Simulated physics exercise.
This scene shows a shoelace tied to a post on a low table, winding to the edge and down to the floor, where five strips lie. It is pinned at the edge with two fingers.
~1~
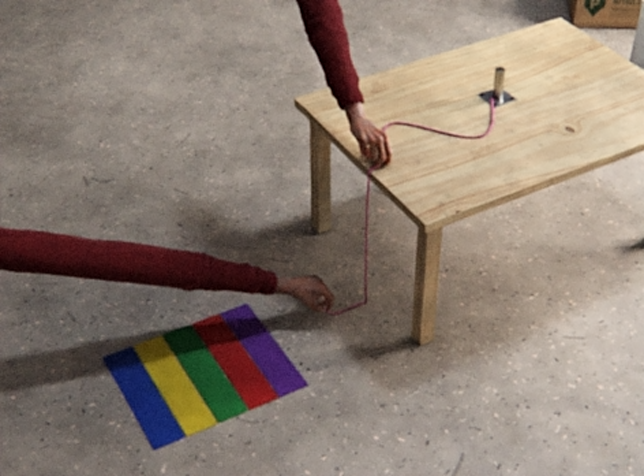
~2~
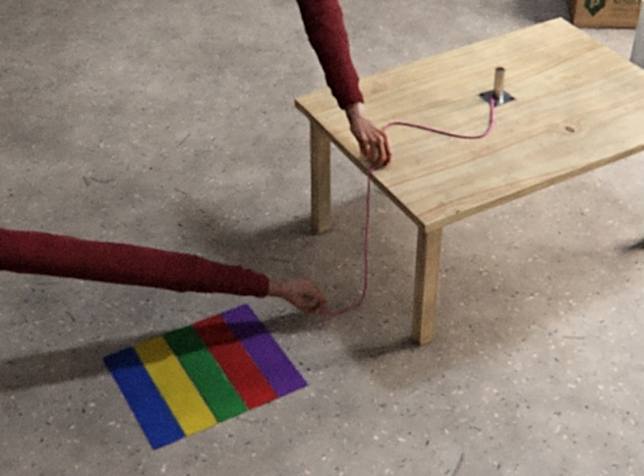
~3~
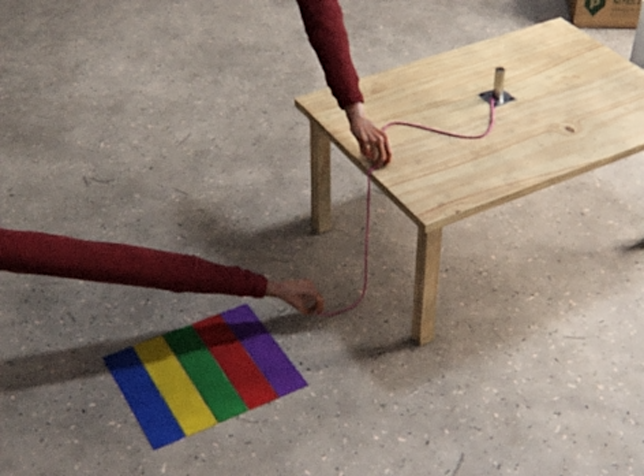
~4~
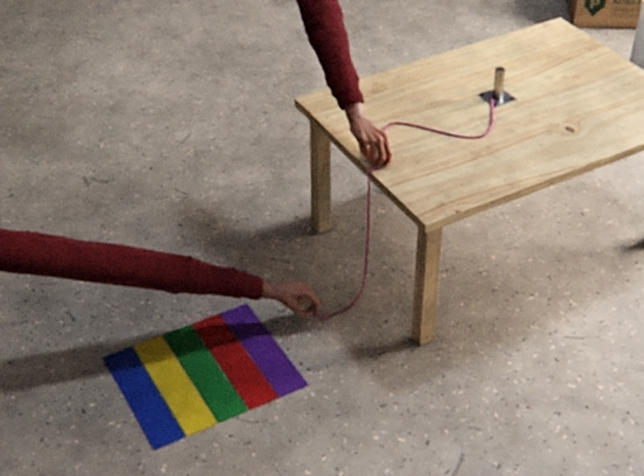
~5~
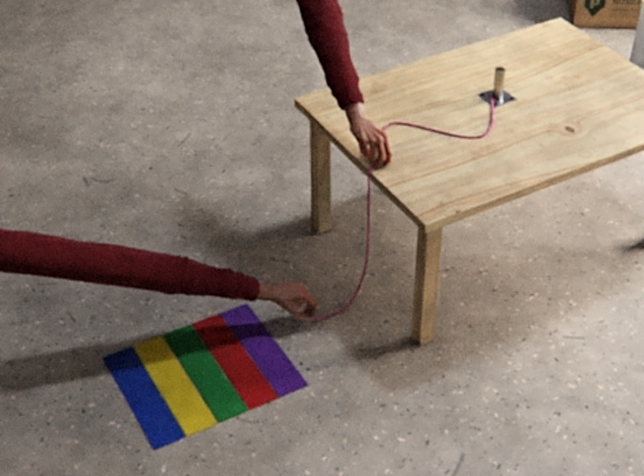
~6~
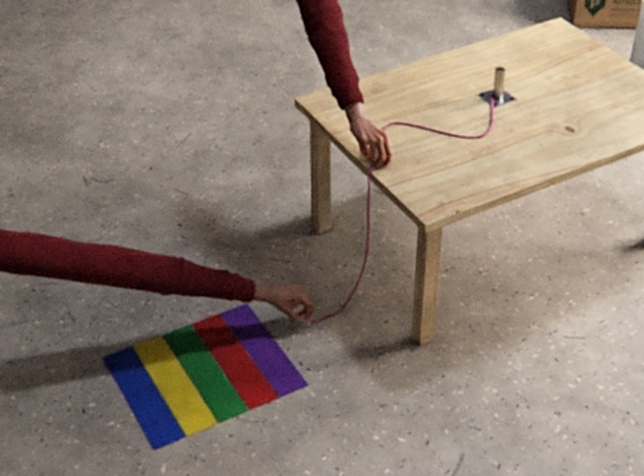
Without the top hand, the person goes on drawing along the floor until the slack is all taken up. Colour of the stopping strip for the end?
Blue.
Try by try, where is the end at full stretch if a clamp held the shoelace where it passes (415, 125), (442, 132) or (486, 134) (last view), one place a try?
(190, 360); (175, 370); (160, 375).
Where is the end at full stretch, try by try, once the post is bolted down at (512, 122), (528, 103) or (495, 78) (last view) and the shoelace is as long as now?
Going through them in sequence: (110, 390), (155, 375) and finally (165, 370).
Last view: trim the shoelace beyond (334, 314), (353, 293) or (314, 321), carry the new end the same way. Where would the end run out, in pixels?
Close to (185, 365) first, close to (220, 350) next, and close to (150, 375) last.
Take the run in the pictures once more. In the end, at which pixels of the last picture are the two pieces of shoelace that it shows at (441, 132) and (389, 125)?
The first one ends up at (409, 139) and the second one at (366, 160).
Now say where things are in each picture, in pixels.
In the first picture, end (325, 309); purple (283, 375); red (253, 388); green (223, 400); yellow (192, 413); blue (160, 426).
In the second picture, end (317, 312); shoelace through (493, 118) (448, 134) (384, 131) (370, 173) (366, 236) (365, 289).
In the third picture, end (315, 313).
In the fourth picture, end (311, 314); shoelace through (493, 118) (448, 134) (384, 131) (370, 173) (368, 236) (361, 291).
In the fifth picture, end (308, 316).
In the sixth picture, end (304, 317); shoelace through (493, 118) (448, 134) (384, 131) (370, 173) (368, 236) (353, 292).
Soon after, end near (193, 360); over green.
Then, end near (157, 375); over yellow.
At full stretch, end near (134, 384); over blue. Over blue.
